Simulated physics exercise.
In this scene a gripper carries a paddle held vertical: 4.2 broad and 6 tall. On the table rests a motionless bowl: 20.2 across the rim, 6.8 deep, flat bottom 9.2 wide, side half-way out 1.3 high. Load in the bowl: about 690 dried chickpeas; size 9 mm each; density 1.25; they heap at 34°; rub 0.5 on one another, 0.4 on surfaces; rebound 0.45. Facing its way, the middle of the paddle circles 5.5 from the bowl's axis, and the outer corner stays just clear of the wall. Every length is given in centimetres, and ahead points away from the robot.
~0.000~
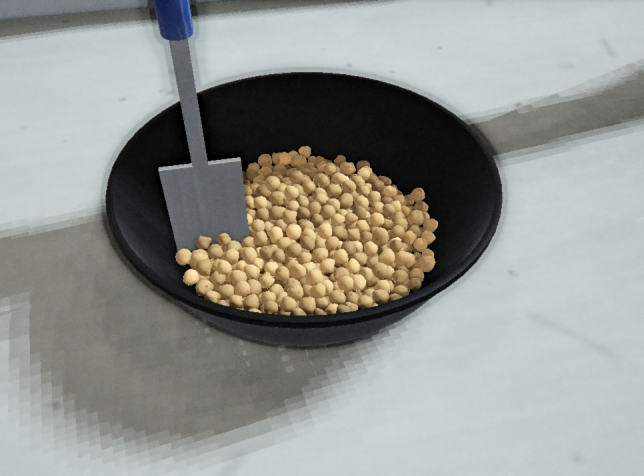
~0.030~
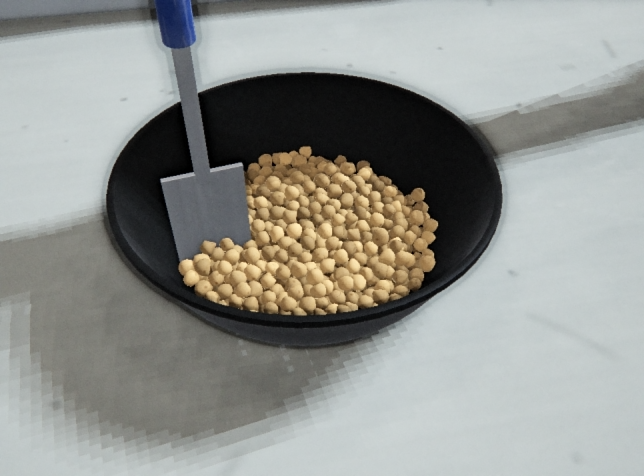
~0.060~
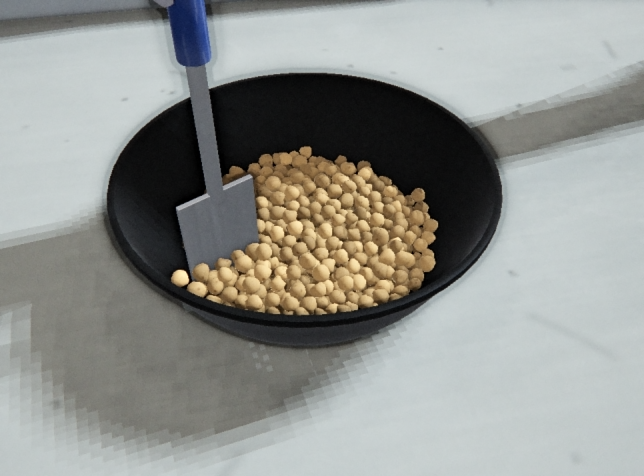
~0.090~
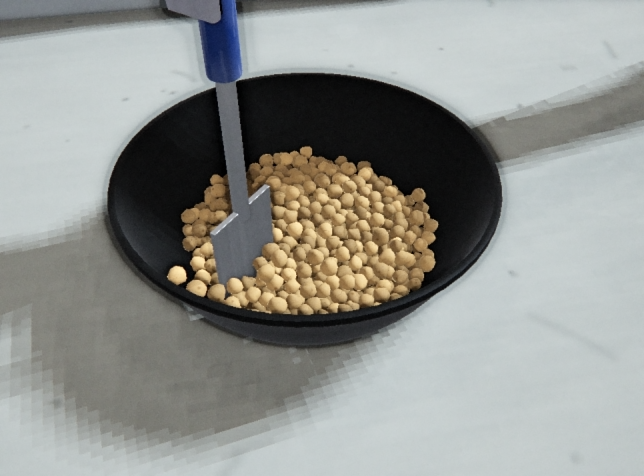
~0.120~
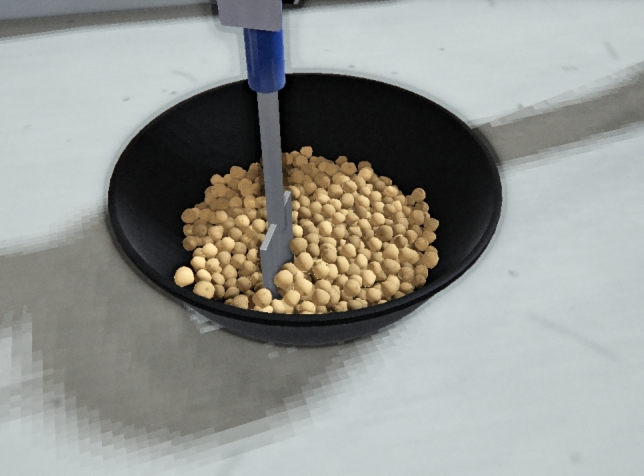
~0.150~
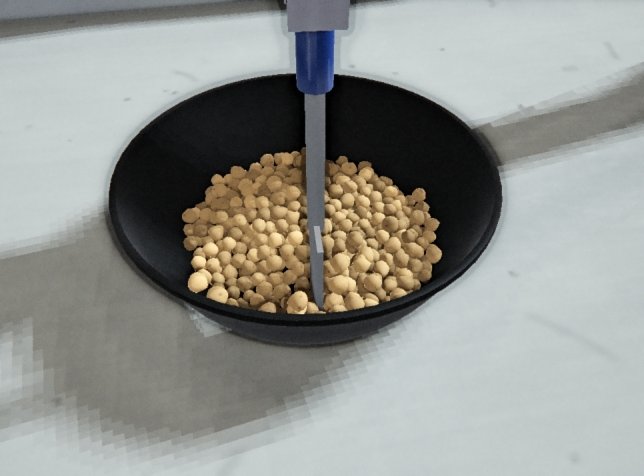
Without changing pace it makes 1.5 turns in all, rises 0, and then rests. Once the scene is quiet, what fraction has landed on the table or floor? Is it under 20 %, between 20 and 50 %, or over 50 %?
Under 20 %.
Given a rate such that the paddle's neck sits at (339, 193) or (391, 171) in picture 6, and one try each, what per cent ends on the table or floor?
First try: Around 15 %; second try: Around 25 %.
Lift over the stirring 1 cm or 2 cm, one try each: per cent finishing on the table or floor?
About 5 and 0 per cent.
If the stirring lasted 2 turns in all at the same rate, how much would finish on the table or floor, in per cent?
Roughly 15 percent would end up there.
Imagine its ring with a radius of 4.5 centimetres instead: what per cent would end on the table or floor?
It would be near 5 per cent.
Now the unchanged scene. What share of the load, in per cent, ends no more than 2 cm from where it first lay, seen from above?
Around 25 in a hundred.
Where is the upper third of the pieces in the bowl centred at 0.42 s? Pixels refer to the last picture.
Around pixel (279, 141).
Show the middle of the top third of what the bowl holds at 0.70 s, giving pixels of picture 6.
Roughly pixel (340, 293).
After 0.42 s, 261° round, highest piece 10 above the table; 668 in the bowl, 7 on the table or floor, 14 in flight or on the tool.
After 0.70 s, 78° round, highest piece 8 above the table; 628 in the bowl, 54 on the table or floor, 7 in flight or on the tool.
After 1.03 s, 180° round, highest piece 6 above the table; 611 in the bowl, 77 on the table or floor, 1 in flight or on the tool.
After 1.73 s, 180° round, highest piece 6 above the table; 611 in the bowl, 78 on the table or floor.
At rest, 611 in the bowl, 78 on the table or floor. That is 11 % on the table or floor.
